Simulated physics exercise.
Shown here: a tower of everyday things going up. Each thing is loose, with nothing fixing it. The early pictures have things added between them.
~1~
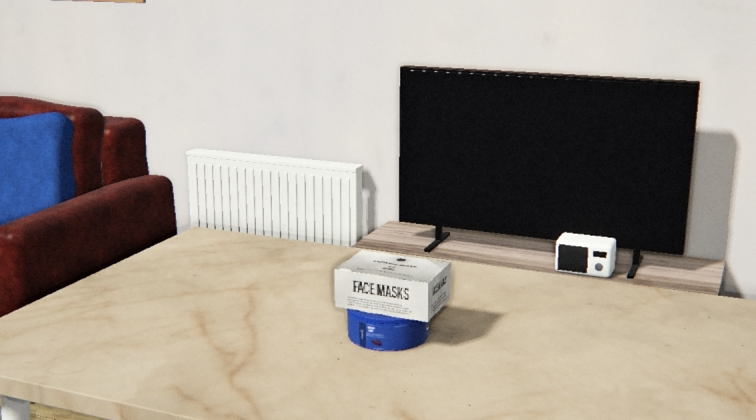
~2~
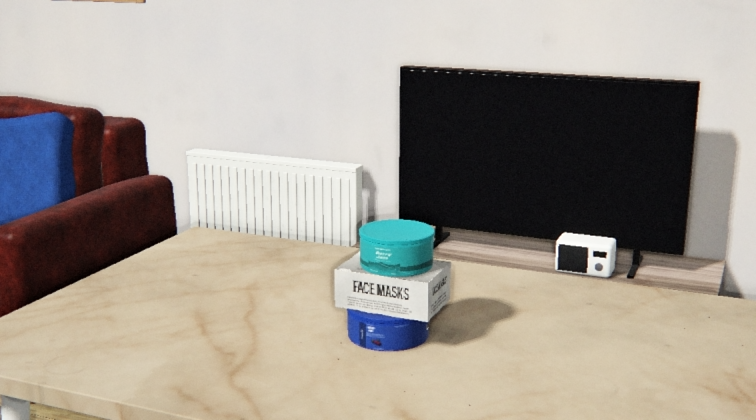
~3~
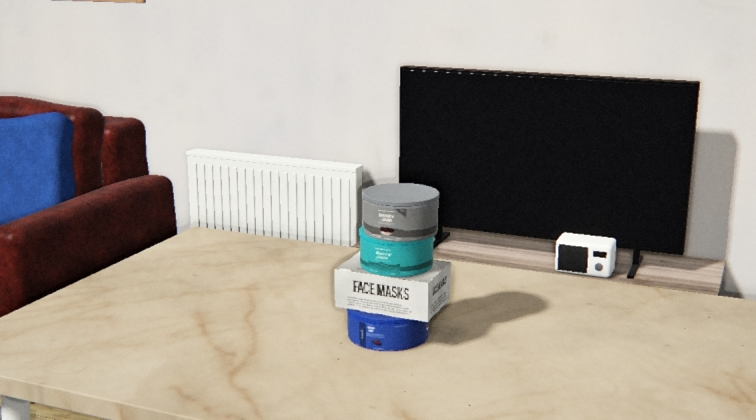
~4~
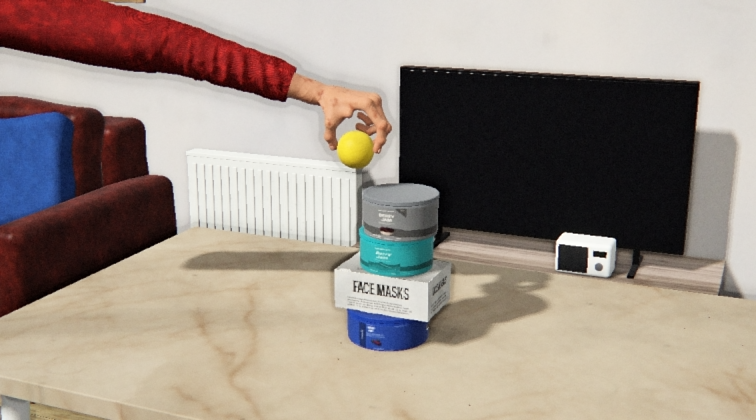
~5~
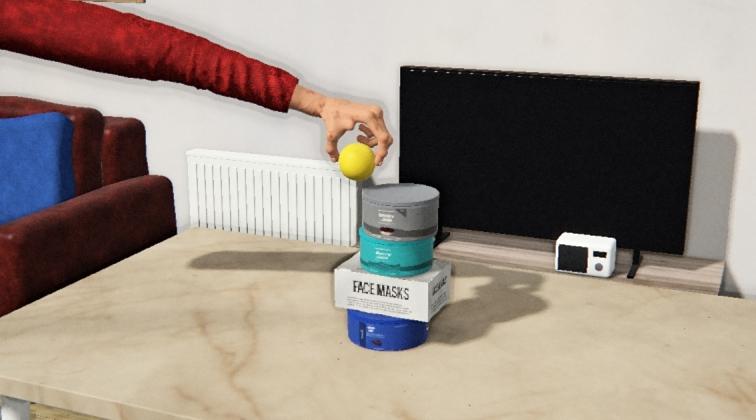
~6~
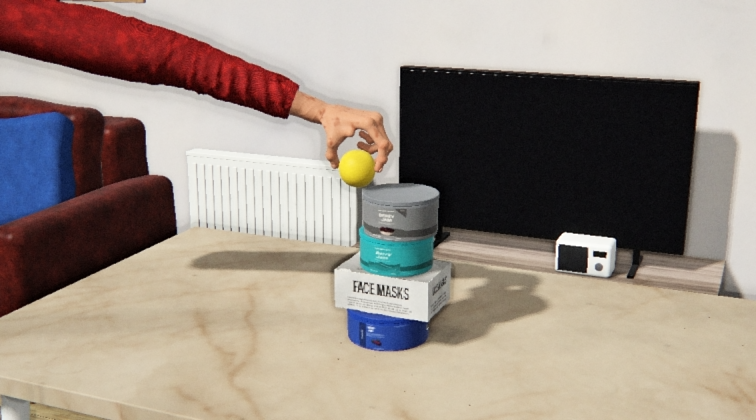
A stack grew on a marble table, with a white face masks box on a blue tub, then turquoise and grey tubs, before a red-sleeved arm lowered a yellow ball-like thing onto its top left edge.
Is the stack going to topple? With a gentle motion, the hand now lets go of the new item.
Well, the stack doesn't stay in one piece.
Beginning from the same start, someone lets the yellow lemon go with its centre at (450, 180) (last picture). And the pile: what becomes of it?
Next, the heap comes down.
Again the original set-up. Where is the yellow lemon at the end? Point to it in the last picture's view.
Around (250, 297).
Then, 0.40 s on from there, yellow lemon now fallen.
Then, 0.50 s on from there, things are still on the move.
In the end, fallen, yellow lemon; the other 4 unmoved. At the end, from the last picture's camera, yellow lemon near (250, 297). The pile gives way.
